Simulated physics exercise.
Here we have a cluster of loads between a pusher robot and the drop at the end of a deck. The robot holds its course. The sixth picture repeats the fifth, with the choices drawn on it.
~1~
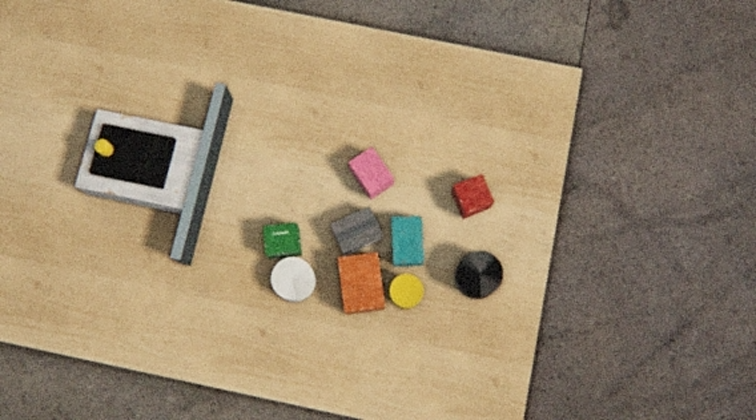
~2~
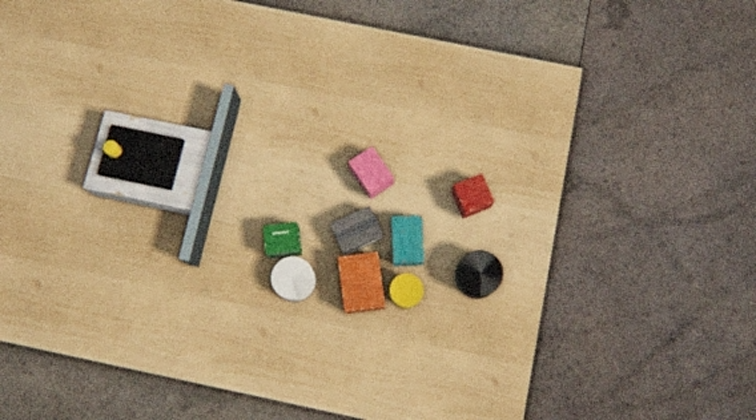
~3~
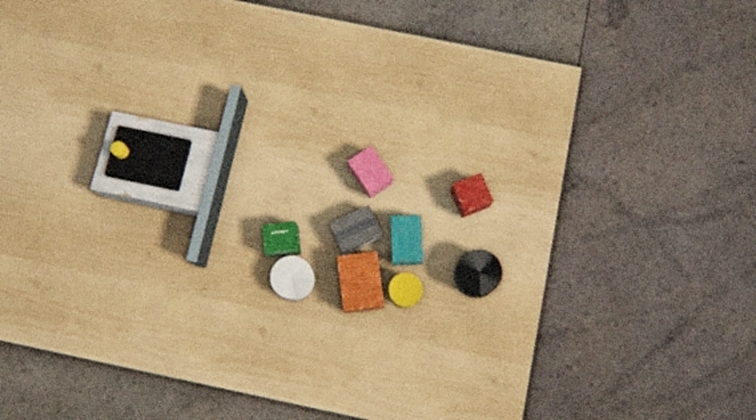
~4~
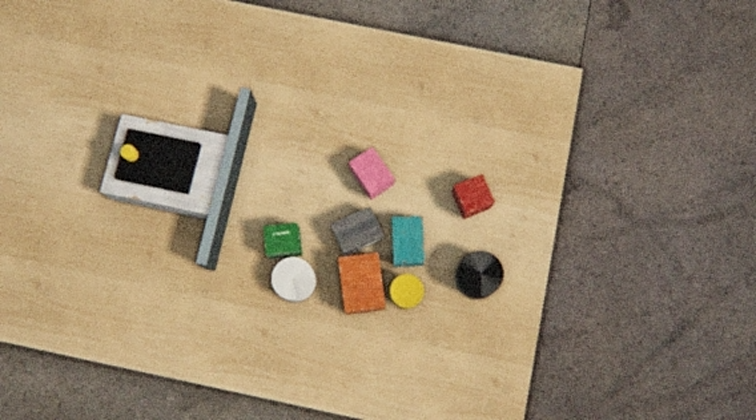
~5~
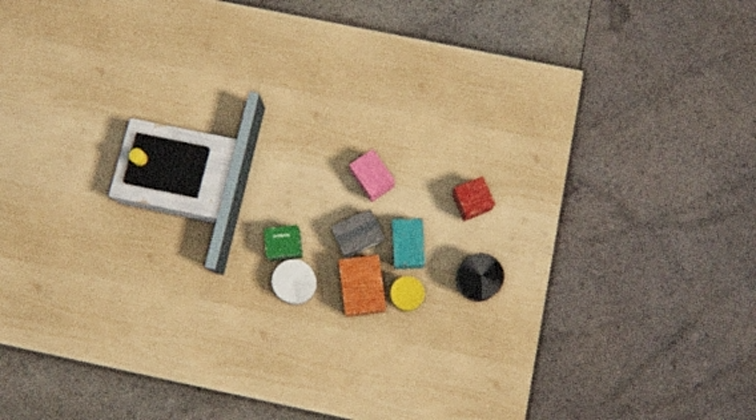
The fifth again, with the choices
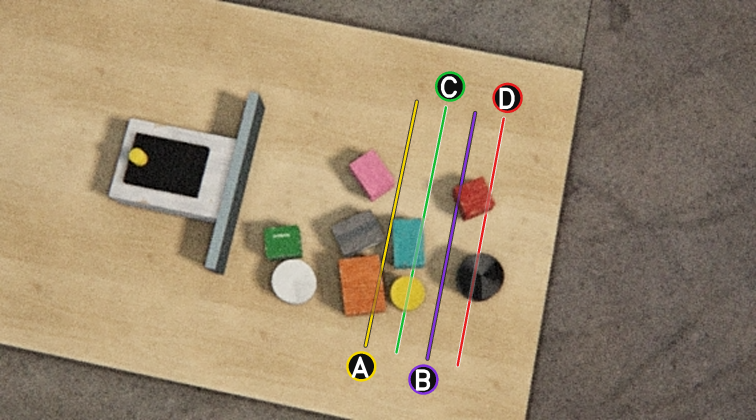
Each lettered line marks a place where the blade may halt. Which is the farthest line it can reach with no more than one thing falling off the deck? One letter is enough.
It can go as far as B.
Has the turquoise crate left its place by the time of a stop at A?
By then, yes.
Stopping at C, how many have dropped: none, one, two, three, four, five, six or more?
In all, none.
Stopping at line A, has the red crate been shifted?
No.
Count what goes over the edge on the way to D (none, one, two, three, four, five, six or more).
In all, two.
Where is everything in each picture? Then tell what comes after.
Robot (139, 157); white canister (294, 280); black canister (478, 275), in the first frame.
Robot (147, 158); pink crate (372, 174), in the second frame.
Robot (154, 159); red crate (472, 196), in the third frame.
Robot (164, 162); grey parcel (357, 232), in the fourth frame.
Robot (172, 166); turquoise crate (409, 244); white canister (295, 282); black canister (479, 277), in the fifth frame.
On the marked copy, A at (392, 220); B at (452, 232); C at (422, 226); D at (481, 238).
Following B. Soon after the start, robot (250, 182); white canister (320, 288); green box (324, 252).
Later, robot (327, 198); black canister (500, 269); yellow pail (474, 297).
In the end, robot (389, 210); yellow pail (533, 302); black canister (535, 262); none fallen.
As for the rest, A is within the limit but short; C is within the limit but short; D drops two.
